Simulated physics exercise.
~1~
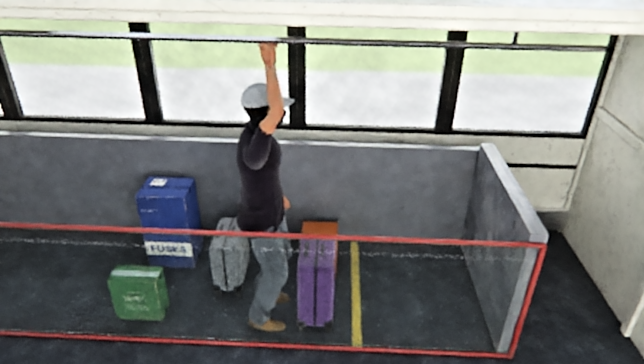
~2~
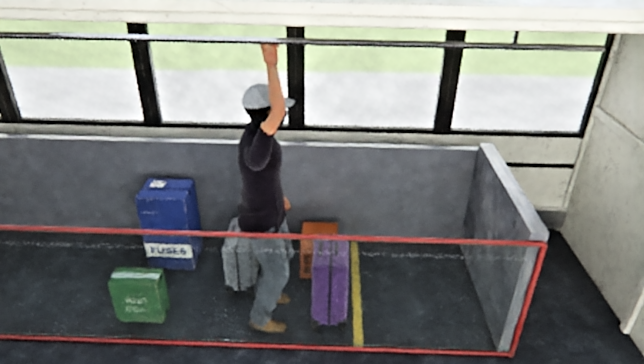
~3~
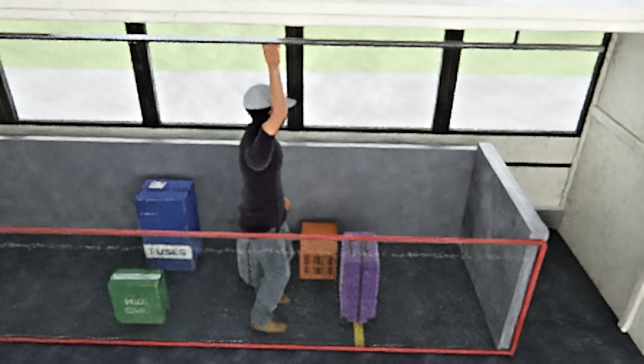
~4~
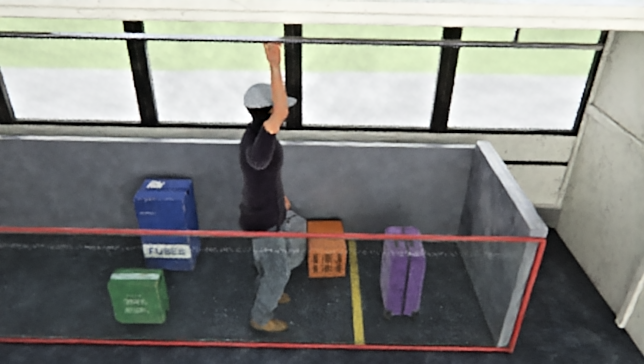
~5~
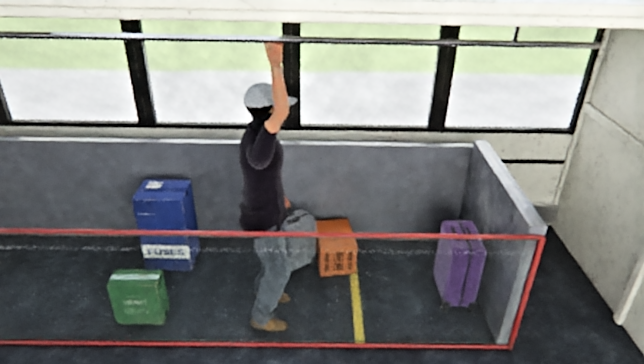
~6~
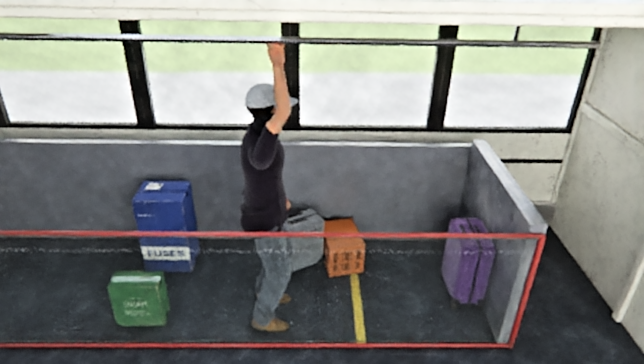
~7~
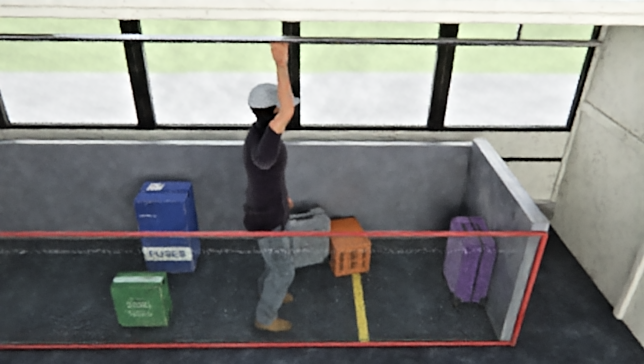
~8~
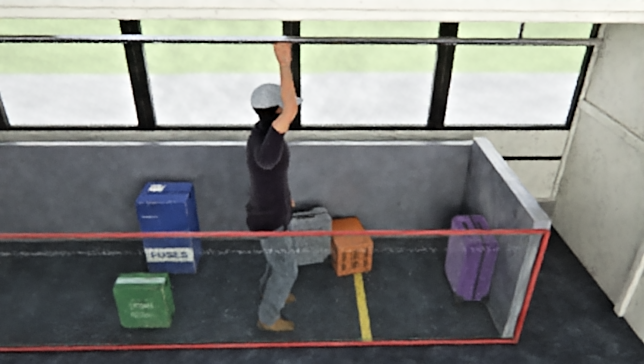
A purple case rolls right past the yellow line while the grey case stops short.
